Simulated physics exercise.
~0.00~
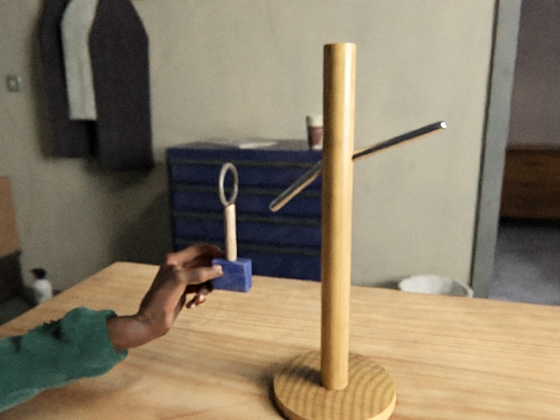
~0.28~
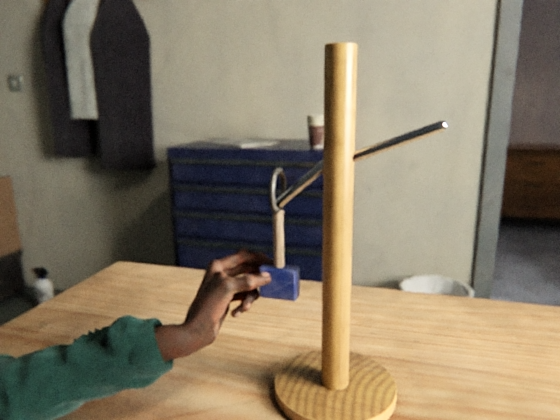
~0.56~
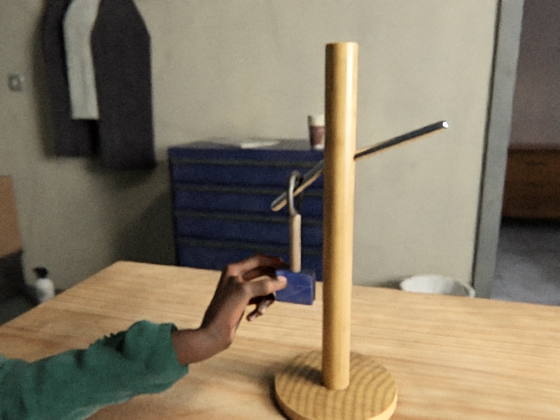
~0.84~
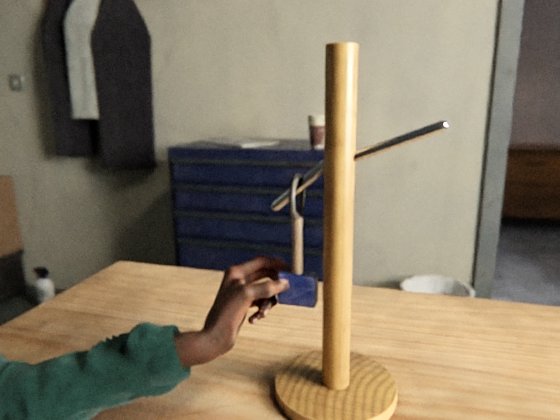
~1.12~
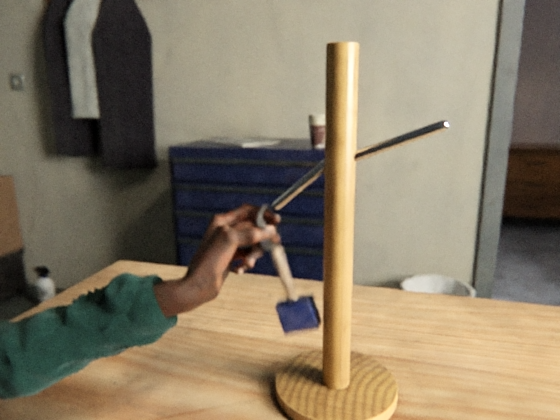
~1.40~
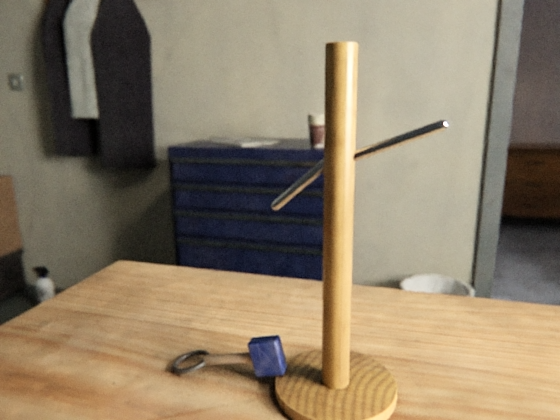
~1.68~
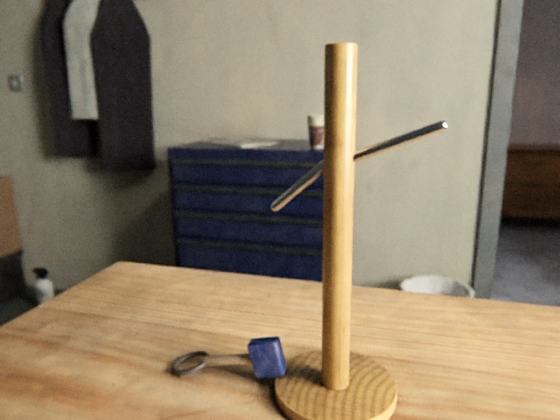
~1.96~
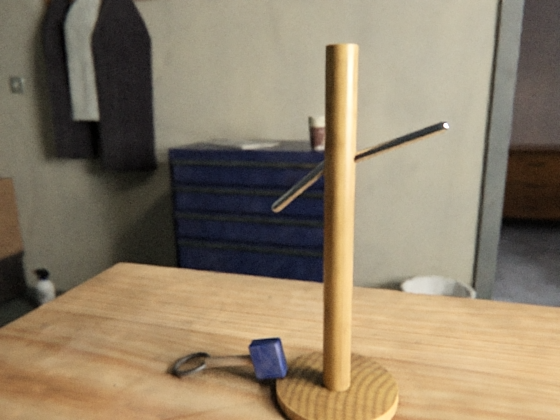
A blue block with a ringed handle was carried right by a hand to the slanted metal peg on a wooden stand, then tilted as the hand shifted to its upper end, and it ended up lying still on the table beside the base.
